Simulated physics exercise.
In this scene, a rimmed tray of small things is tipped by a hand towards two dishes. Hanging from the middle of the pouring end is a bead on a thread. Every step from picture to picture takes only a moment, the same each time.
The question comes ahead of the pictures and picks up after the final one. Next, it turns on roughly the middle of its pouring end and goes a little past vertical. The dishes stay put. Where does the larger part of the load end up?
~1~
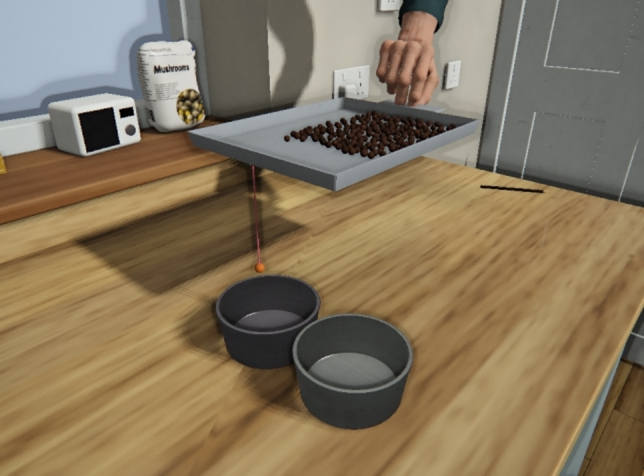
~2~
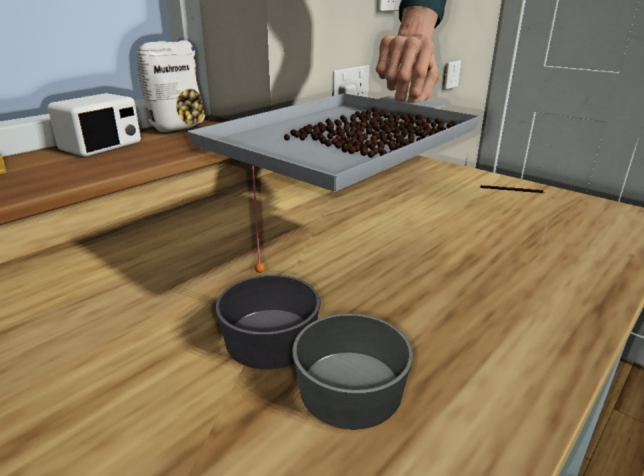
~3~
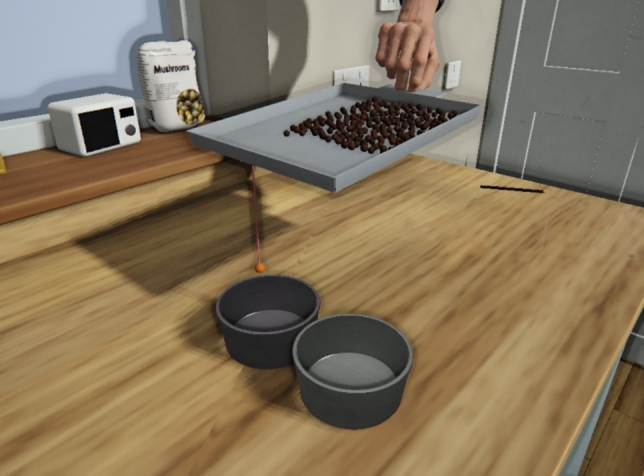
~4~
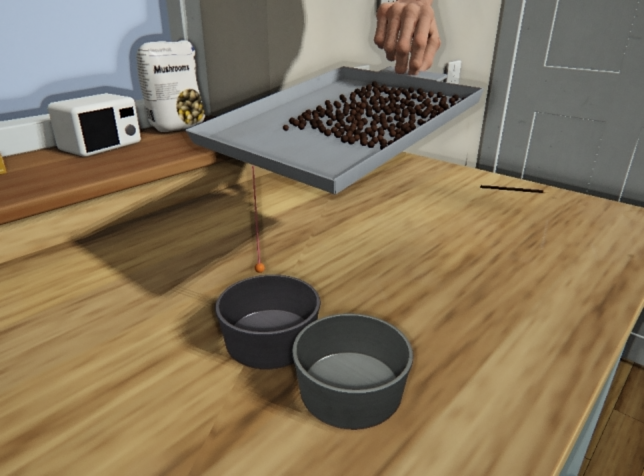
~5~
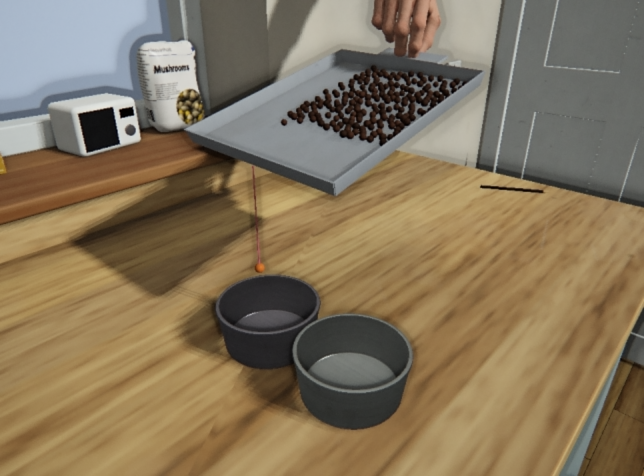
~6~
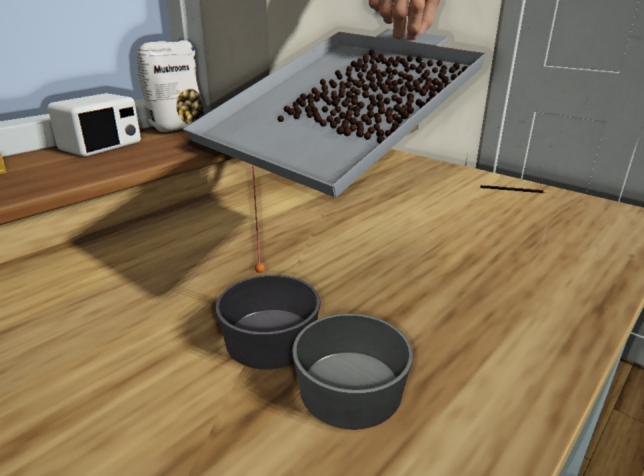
The larger part ends up in the left dish.
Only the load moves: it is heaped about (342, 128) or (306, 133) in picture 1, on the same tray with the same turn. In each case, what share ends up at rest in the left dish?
Close to 40 %, followed by close to 50 %.
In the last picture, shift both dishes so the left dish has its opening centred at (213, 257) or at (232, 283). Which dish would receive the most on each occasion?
The right-placed dish first, the right-placed dish second.
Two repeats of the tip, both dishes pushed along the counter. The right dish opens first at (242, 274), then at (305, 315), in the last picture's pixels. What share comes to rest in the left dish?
You'd get 0 in a hundred first and 10 in a hundred after that.
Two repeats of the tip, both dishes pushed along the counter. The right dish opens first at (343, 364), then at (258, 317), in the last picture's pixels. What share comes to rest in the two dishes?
About 80% and about 70%.
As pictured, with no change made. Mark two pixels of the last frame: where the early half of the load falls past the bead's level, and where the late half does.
First around (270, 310), afterwards around (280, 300).
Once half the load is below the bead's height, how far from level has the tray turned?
It is at around 105 degrees by then.
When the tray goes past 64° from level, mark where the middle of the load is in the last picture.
Centre estimate: (294, 181).
Just after the last frame, tray tipped steeply; roughly two thirds on the tray; just a few in the right dish; about a tenth in the left dish; about a tenth outside both; roughly a quarter in the air.
A moment on, tray tipped past a quarter turn; roughly a quarter on the tray; about a tenth in the right dish; roughly a quarter in the left dish; roughly a quarter outside both; roughly a quarter in the air.
Further on, tray tipped past a quarter turn; roughly a quarter in the right dish; roughly half in the left dish; roughly a third outside both.
When it is over, tray tipped past a quarter turn; roughly a quarter in the right dish; roughly half in the left dish; roughly a third outside both.
